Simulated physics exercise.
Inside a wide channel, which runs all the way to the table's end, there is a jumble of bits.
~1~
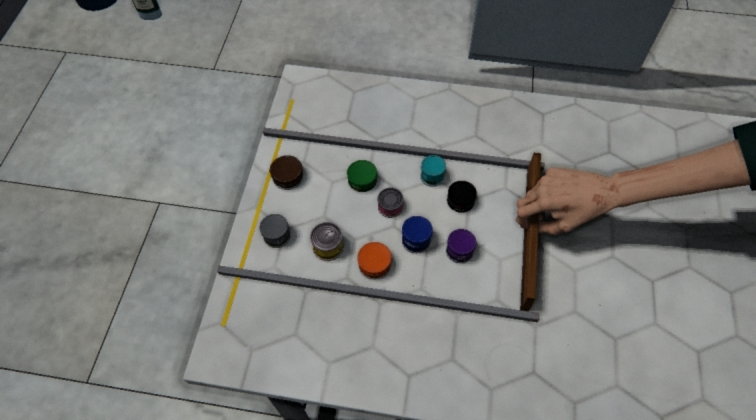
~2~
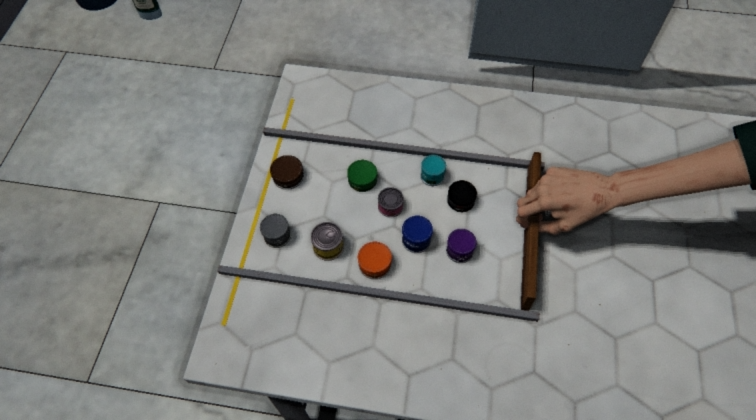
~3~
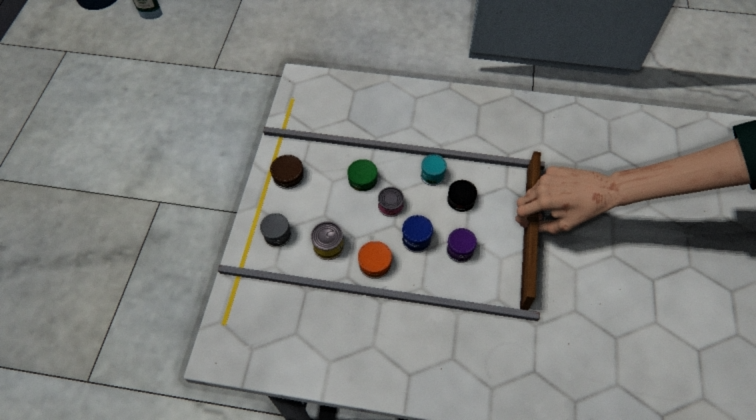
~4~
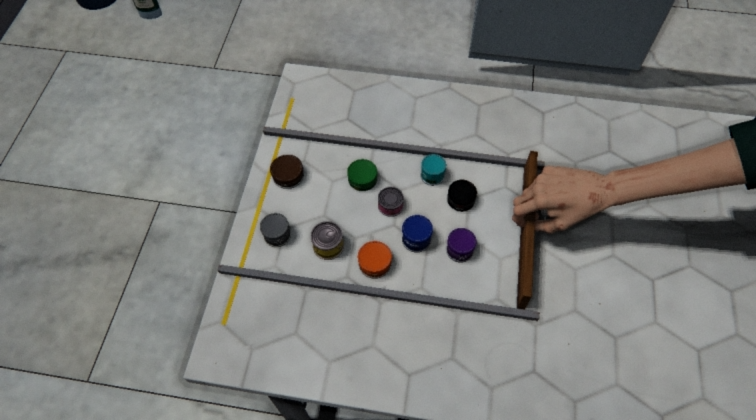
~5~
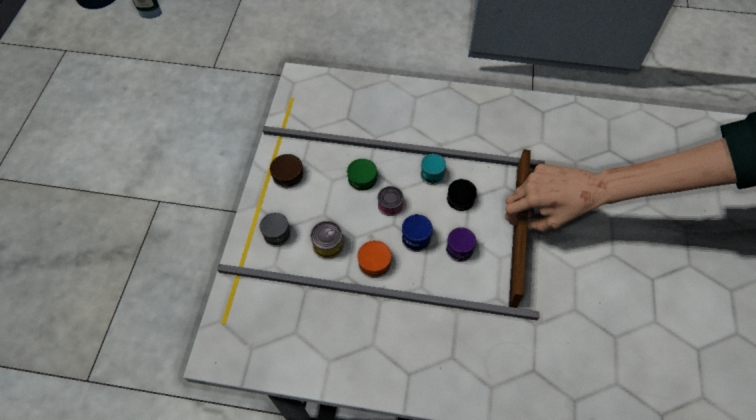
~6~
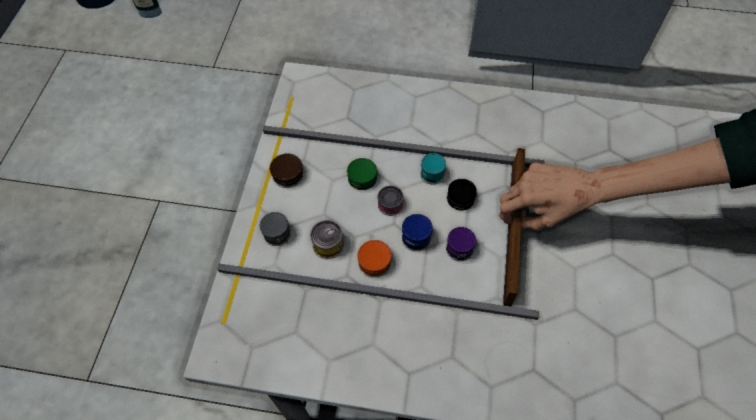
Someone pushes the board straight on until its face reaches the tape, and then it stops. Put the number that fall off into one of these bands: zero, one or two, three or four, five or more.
That is five or more.
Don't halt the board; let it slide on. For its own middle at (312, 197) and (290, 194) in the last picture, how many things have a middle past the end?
0 and 2.
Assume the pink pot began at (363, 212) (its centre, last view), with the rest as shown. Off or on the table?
From that start the object does not stay.
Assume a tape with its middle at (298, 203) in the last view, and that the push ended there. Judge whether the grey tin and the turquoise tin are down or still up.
Grey tin - gone; turquoise tin - safe.
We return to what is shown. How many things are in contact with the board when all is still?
That comes to 4.
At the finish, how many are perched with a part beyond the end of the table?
The tally is 4.
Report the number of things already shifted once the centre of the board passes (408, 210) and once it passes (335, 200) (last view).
Moved so far: 5, later 10.
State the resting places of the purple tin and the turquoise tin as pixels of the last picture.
Final pixels, roughly: (240, 214) for the first, (265, 139) for the other.
A little later, none off yet; brown pot at rest near (287, 171); grey tin at rest near (276, 229); yellow tin at rest near (327, 240).
Next, none off yet; brown pot at rest near (287, 171); grey tin at rest near (276, 229); yellow tin shifted a little near (313, 239).
Later still, none off yet; brown pot shifted about its own width near (255, 170); grey tin shifted well along near (231, 214); yellow tin shifted well along near (253, 228).
When it is over, the number that fall off is five or more; down, blue tin, pink pot, green tub, yellow tin, grey tin and brown pot.
